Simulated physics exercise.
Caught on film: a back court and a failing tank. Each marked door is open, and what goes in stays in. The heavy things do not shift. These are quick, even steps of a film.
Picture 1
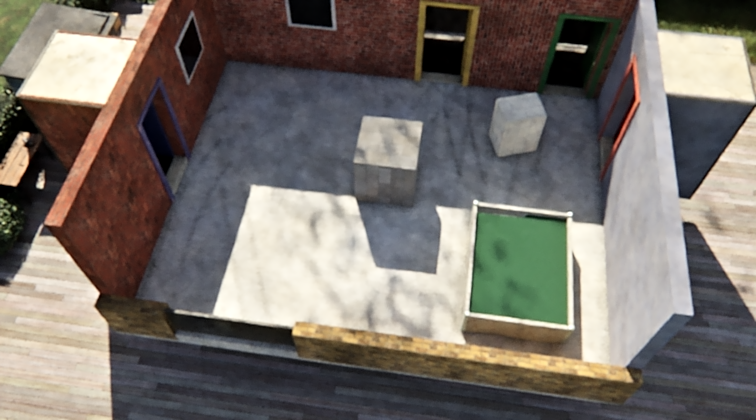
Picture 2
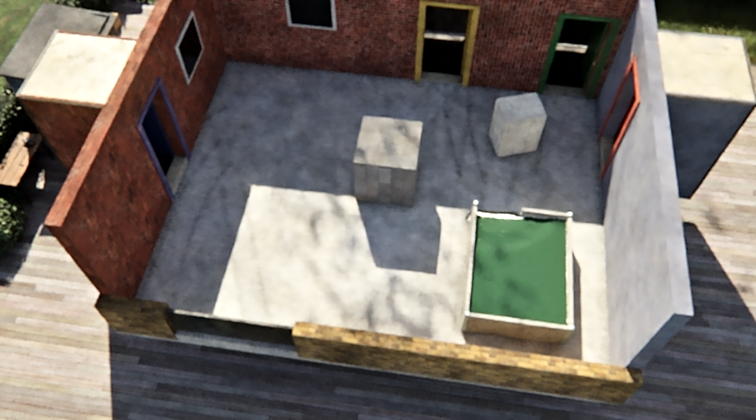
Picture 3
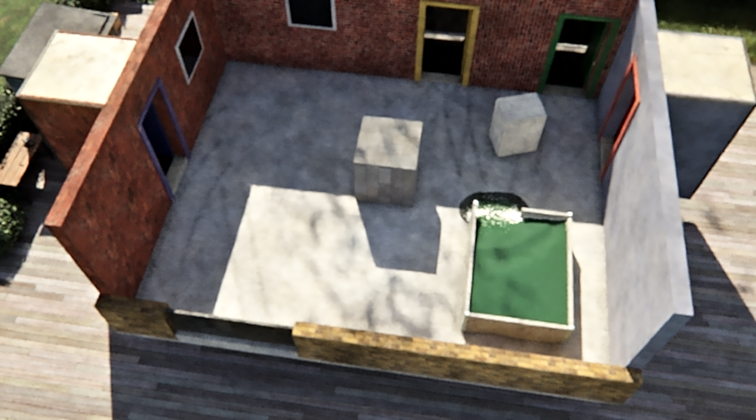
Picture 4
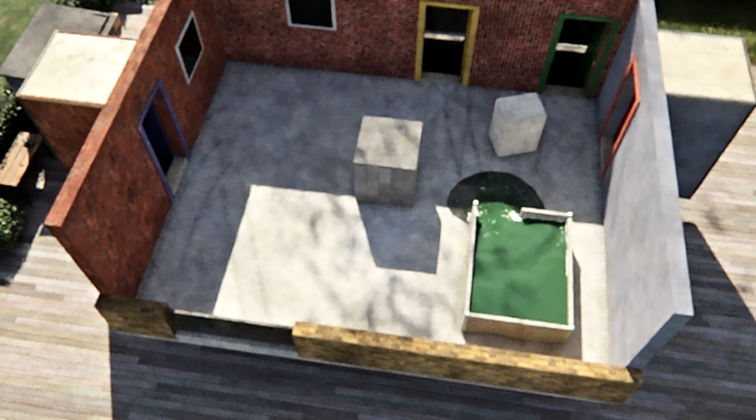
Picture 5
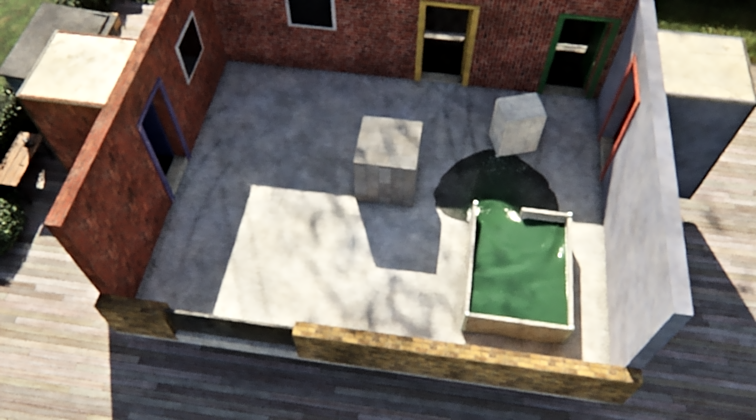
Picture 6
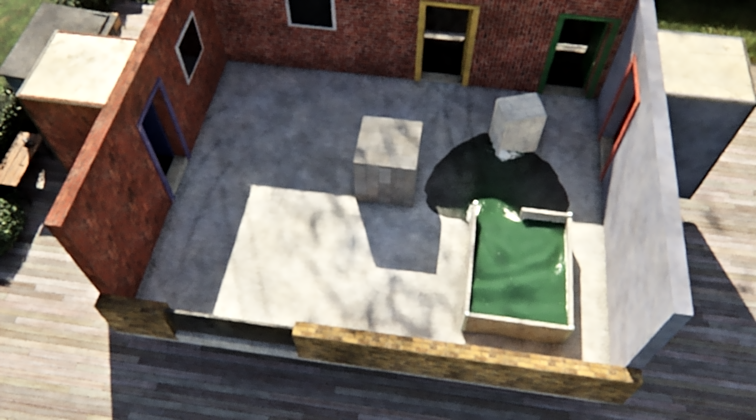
The clip opens on a brick-walled court with two pale blocks and an open tank of still green water. A gap appears in the tank's far side, and water pours through it onto the floor. The dark pool widens away from the tank until it reaches the smaller block.
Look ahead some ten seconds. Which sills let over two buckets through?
One by one: The green door lets in a lot; the blue door admits no more than that; the red door admits no more than that; the yellow door lets in a lot.
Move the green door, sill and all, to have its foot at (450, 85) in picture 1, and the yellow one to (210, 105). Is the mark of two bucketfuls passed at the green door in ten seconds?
One by one: Green door goes over.
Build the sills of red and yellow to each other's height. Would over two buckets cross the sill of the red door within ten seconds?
The red door takes more.
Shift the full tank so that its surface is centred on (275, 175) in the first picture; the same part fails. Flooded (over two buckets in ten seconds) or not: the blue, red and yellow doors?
One by one: The blue one stays under; the red one keeps below it; the yellow one lets less in.
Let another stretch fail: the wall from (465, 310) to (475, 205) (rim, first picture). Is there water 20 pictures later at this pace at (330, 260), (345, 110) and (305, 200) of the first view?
In that order: Flooded, not flooded, wet.
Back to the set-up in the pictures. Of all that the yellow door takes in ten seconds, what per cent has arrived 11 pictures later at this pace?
About 15 per cent.
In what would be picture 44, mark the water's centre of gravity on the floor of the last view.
Roughly at (456, 180).
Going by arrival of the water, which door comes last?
That is the one in blue.
A moment on, water covers 15 % of the floor; the green door not reached, the blue door not reached, the red door not reached, the yellow door not reached.
Next, water covers 25 % of the floor; the green door not reached, the blue door not reached, the red door wet at the sill, nothing in, the yellow door over two buckets in.
Then, water covers 30 % of the floor; the green door over two buckets in, the blue door not reached, the red door under two buckets in, the yellow door far over two buckets in.
Later, water covers 50 % of the floor; the green door over two buckets in, the blue door wet at the sill, nothing in, the red door under two buckets in, the yellow door far over two buckets in.
In the end, water covers 70 % of the floor; the green door far over two buckets in, the blue door wet at the sill, nothing in, the red door under two buckets in, the yellow door far over two buckets in.
